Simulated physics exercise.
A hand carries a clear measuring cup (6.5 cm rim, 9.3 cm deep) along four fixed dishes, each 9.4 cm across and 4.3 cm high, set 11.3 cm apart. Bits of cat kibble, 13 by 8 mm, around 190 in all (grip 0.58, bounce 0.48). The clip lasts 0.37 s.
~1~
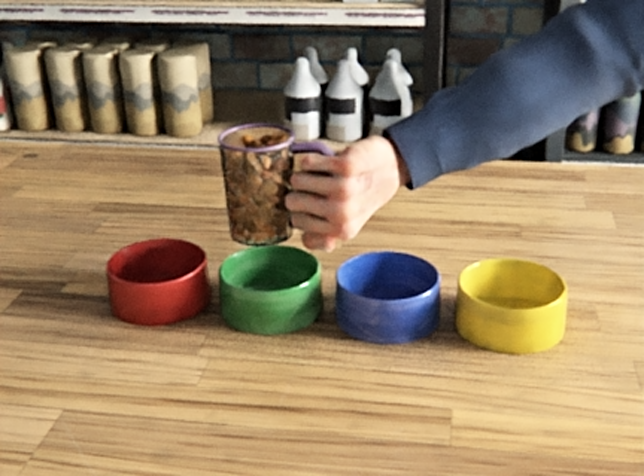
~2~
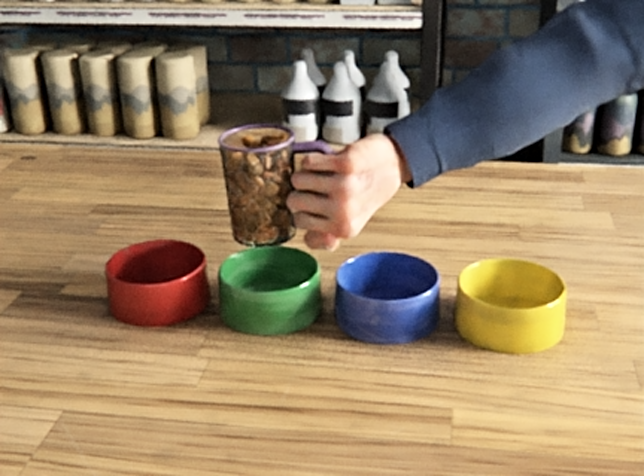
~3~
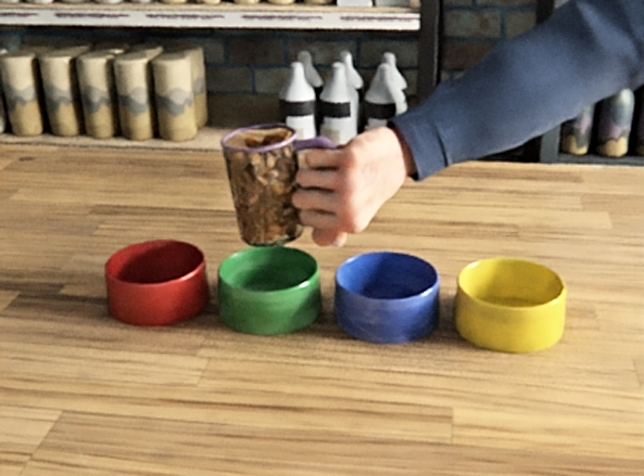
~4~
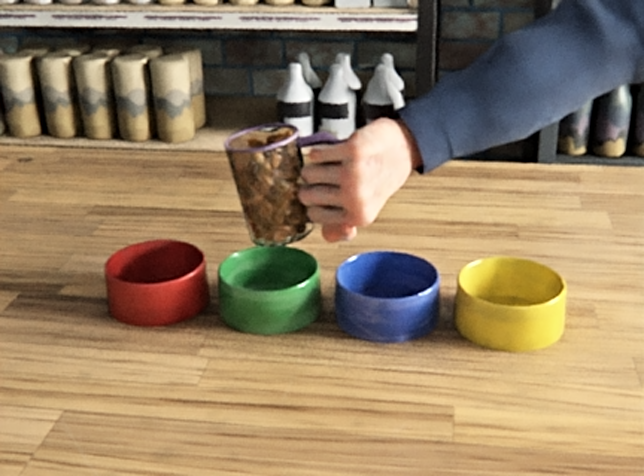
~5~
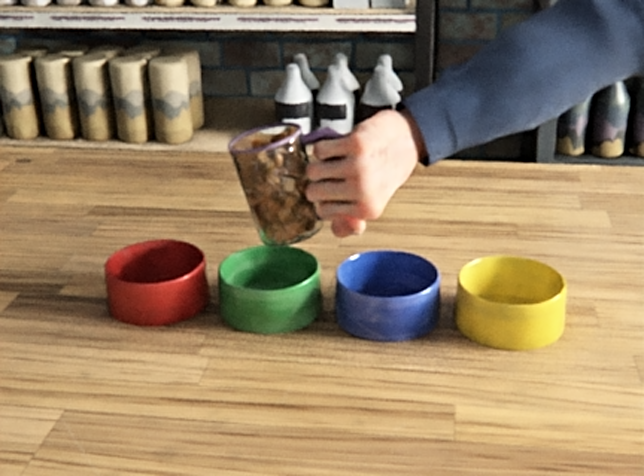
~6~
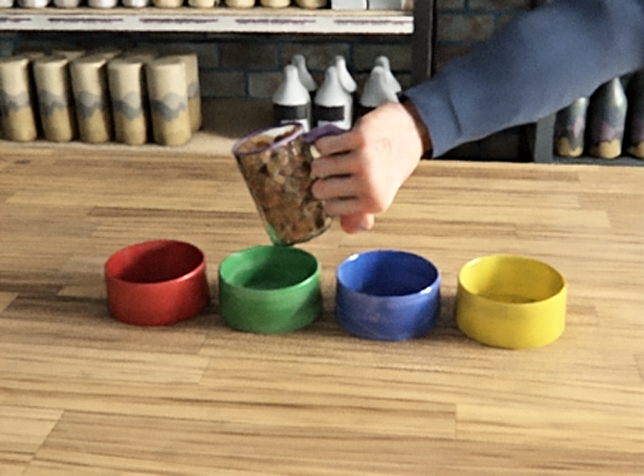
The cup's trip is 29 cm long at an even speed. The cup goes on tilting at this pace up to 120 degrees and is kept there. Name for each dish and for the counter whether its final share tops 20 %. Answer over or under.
Red under, blue over, green under, yellow under, counter under.
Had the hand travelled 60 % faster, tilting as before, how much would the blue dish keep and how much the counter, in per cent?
Blue 10, counter 0.
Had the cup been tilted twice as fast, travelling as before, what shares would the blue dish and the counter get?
Blue 10; counter 30.
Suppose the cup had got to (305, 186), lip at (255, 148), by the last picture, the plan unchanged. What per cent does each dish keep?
Red 0; blue 0; green 0; yellow 90.
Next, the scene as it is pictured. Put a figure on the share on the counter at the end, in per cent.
About 10 per cent.
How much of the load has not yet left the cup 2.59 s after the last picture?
About 0 per cent.
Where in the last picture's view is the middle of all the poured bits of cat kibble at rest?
Around (391, 295).
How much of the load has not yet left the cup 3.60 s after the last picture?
Roughly 0 per cent.
Then, 1.55 s after the last picture, tilt 101 degrees; cup holds 85 %, blue 5 %, green 5 %.
Then, 2.59 s after the last picture, tilt 120 degrees; cup holds 0 %, blue 90 %, green 5 %.
Then, 3.60 s after the last picture, tilt 120 degrees; cup holds 0 %, blue 90 %, green 5 %.
In the end, red 0 %, blue 90 %, green 5 %, yellow 0 %, counter 10 %.
